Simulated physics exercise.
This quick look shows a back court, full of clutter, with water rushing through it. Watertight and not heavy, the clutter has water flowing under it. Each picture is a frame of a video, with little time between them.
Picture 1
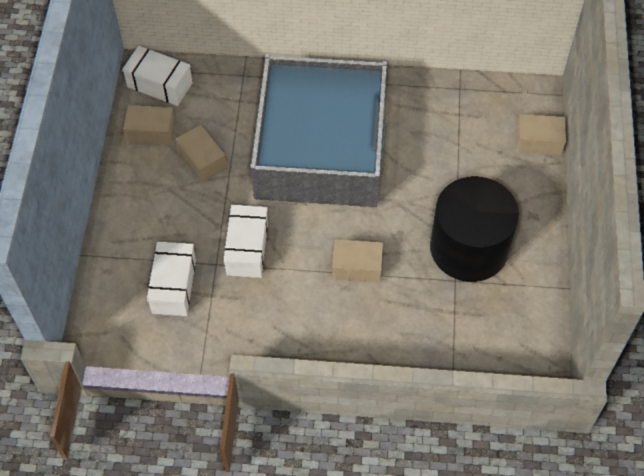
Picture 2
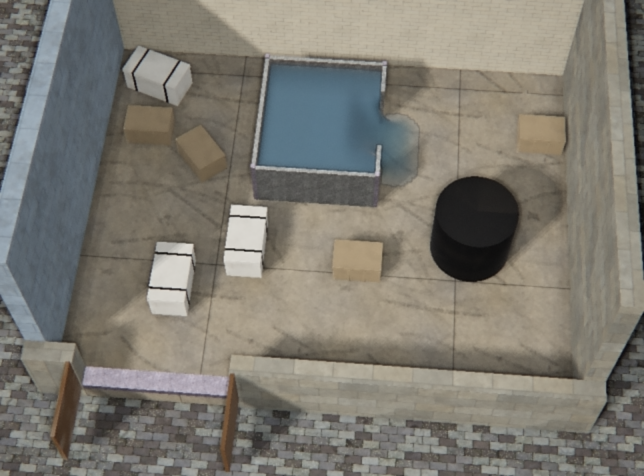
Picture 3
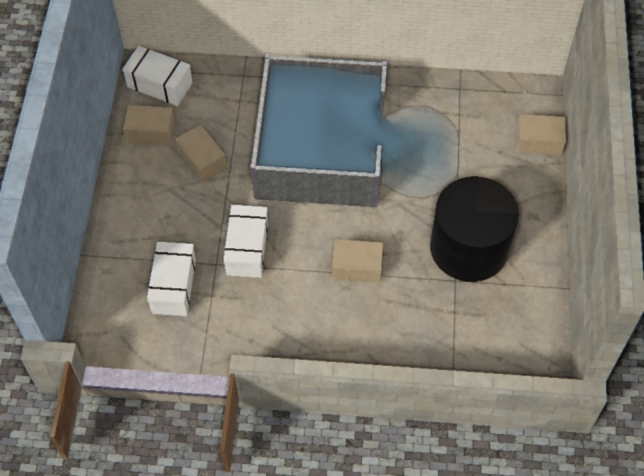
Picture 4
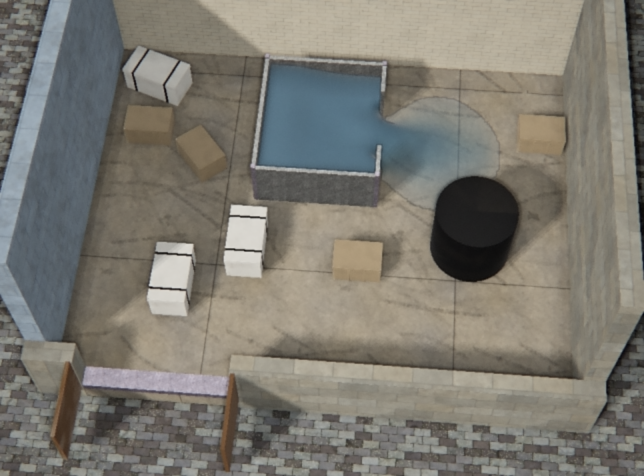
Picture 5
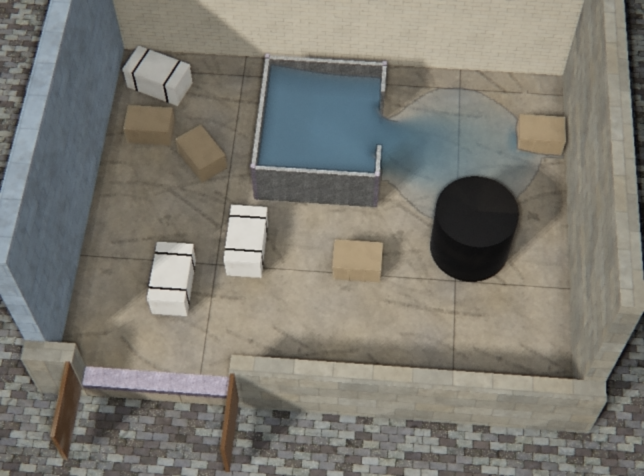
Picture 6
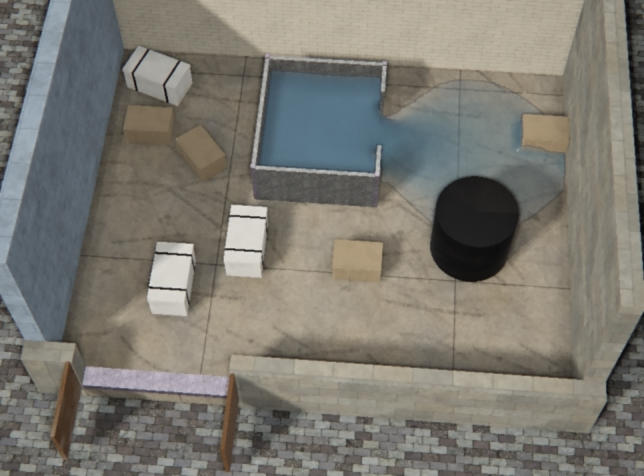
The clip opens on a walled courtyard scattered with tan and white boxes, a black cylinder and a raised pool of blue water. A gap appears in the pool's right side, and water spreads rightward across the floor, reaching the tan box near the right wall, which shifts very slightly.
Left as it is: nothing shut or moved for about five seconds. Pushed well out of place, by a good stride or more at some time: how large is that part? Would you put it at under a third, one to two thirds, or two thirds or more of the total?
The things swept well aside make up a smaller part than a third.
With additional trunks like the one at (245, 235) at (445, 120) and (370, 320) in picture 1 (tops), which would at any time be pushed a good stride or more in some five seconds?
Displaced, displaced.
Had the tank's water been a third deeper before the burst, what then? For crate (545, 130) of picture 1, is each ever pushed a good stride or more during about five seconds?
Lab note for this piece: Reached that mark.
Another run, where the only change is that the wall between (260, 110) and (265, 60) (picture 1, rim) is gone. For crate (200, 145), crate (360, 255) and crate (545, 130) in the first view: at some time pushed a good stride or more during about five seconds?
First covers that distance, second stays short of it, third stays short of it.
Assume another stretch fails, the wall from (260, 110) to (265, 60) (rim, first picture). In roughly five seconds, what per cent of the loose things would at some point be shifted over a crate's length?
60 percent, give or take.
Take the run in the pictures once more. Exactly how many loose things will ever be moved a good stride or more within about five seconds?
My tally gives 0.
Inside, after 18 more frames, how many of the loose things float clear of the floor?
Counted: 1.
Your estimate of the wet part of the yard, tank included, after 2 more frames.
Estimate: 25 %.
A moment on, 0 of 7 are well off their spots; 1 afloat.
Next, 0 of 7 are well off their spots; 1 afloat.
Later, 0 of 7 are well off their spots; 1 afloat.
In the end, 0 of 7 are well off their spots, and 0 have been at some point; 1 afloat.
